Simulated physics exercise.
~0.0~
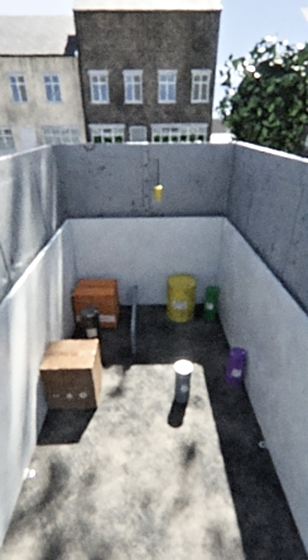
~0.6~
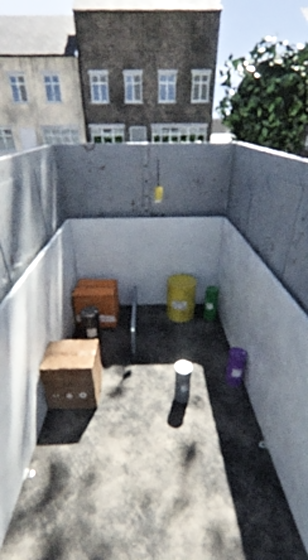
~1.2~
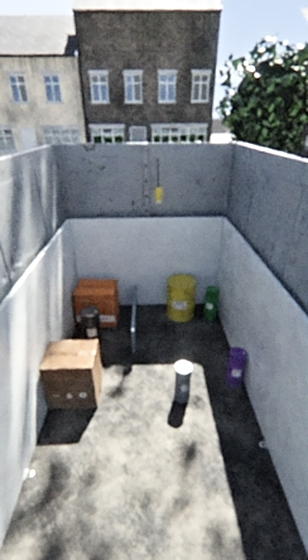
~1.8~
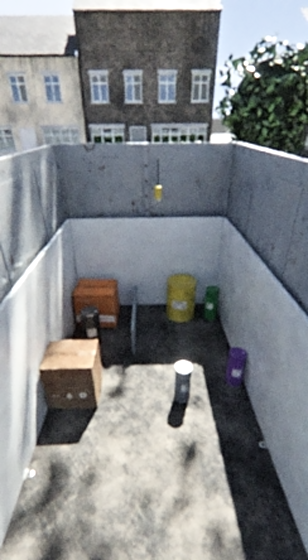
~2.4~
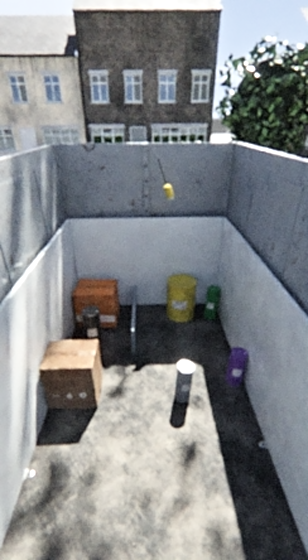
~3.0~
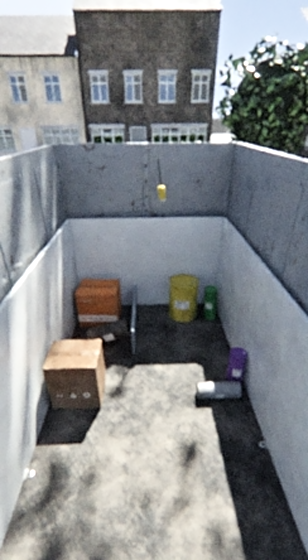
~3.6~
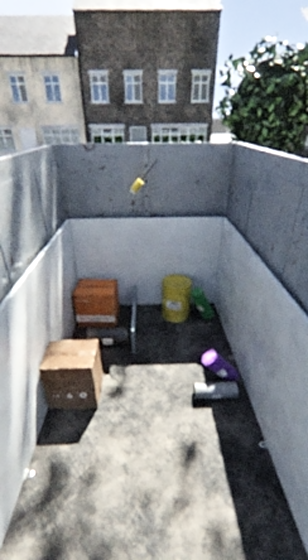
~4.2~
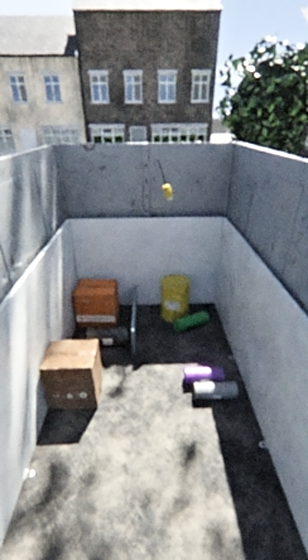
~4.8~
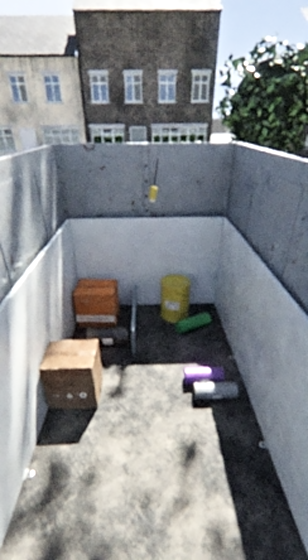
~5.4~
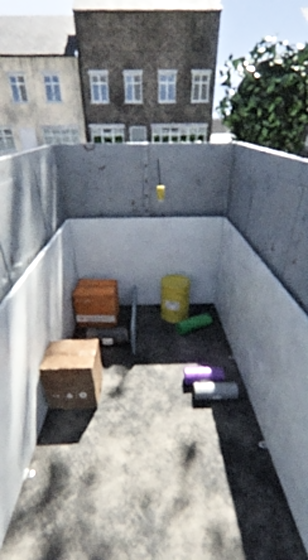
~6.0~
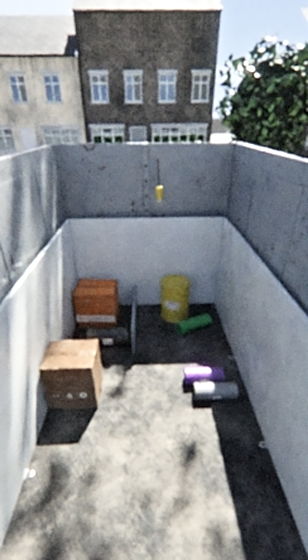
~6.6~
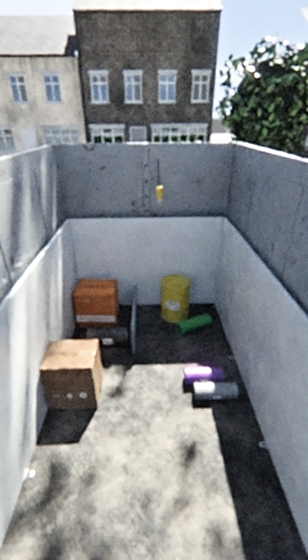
A walled grey bay held boxes, canisters and a yellow drum, all standing still until the grey and black canisters toppled to the right; then the purple and green ones tipped left, and all four ended lying on the floor.
